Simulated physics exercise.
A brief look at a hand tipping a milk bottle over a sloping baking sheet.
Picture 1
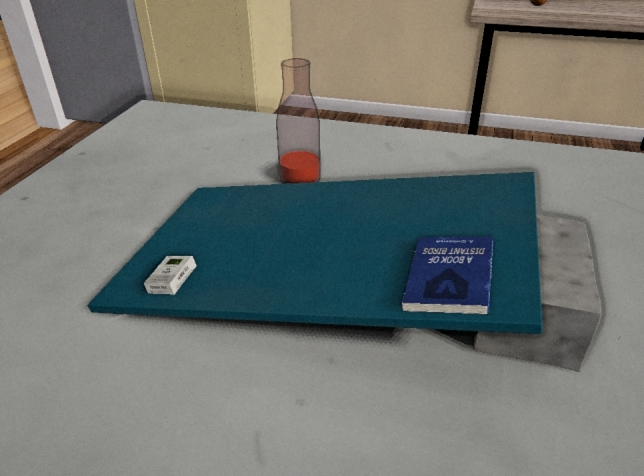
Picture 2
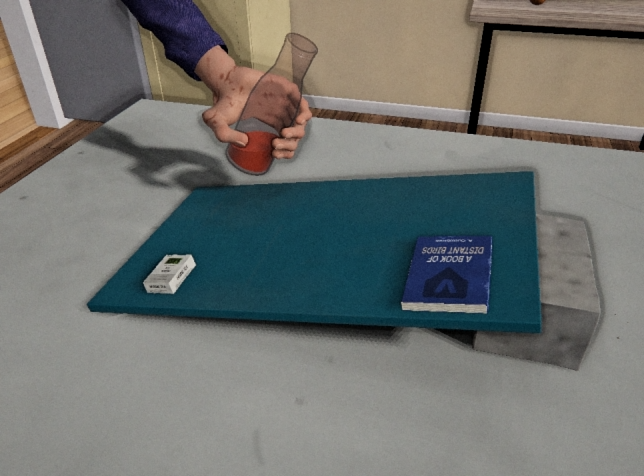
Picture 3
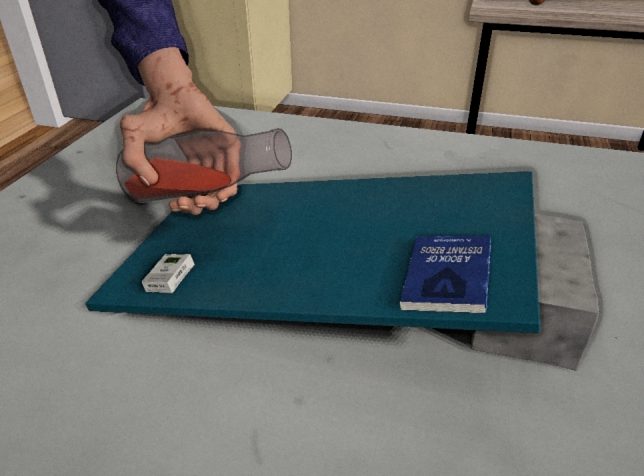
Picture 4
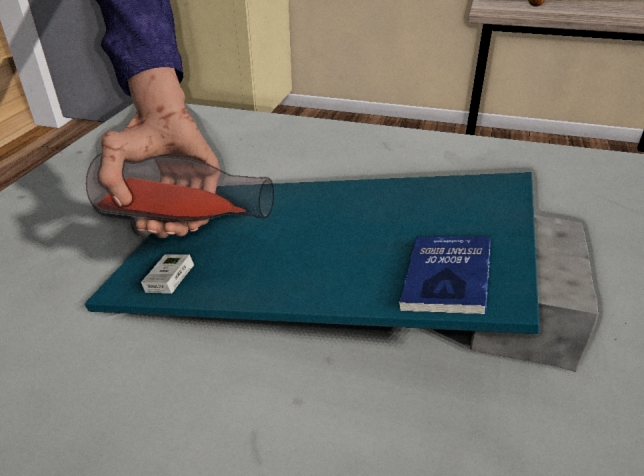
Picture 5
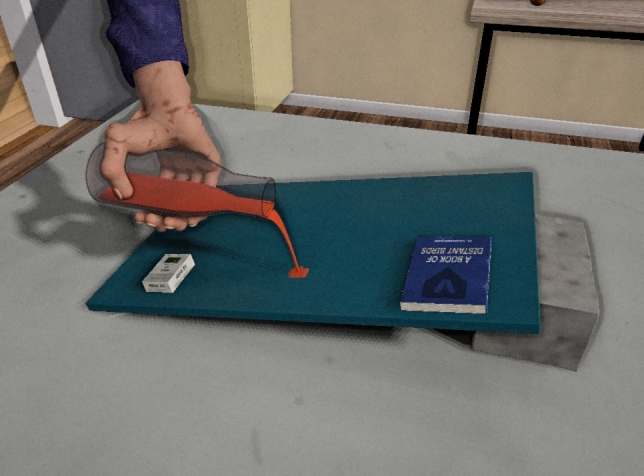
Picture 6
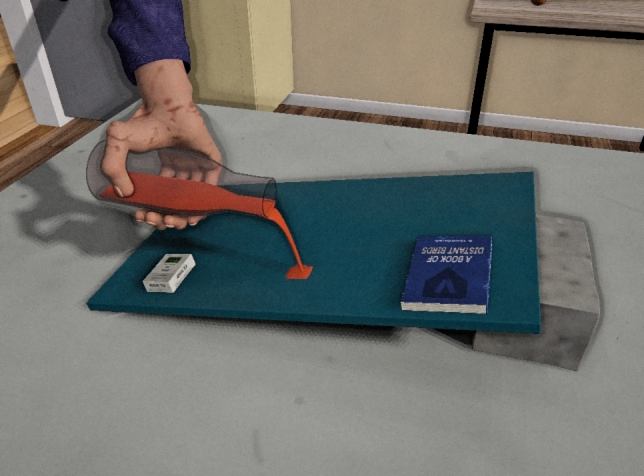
On a gray tabletop, a hand lifted a clear bottle from behind a sloping teal board holding a small carton and a blue book, tipped it sideways, and poured red liquid onto the board's middle.
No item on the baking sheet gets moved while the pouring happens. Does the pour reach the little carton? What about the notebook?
Little carton: Yes; notebook: No.
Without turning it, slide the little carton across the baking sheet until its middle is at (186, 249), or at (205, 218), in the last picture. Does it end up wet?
Lab note - try 1: It gets touched by it; try 2: It avoids the spill.
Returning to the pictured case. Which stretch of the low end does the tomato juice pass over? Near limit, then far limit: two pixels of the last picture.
Near end around (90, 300), far end around (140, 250).
Soon after, it runs down to the left; the little carton is dry; the notebook is dry.
Later, it runs down to the left and off the end; the little carton is wet; the notebook is dry.
In the end, it runs down to the left and off the end; the little carton is wet; the notebook is dry.
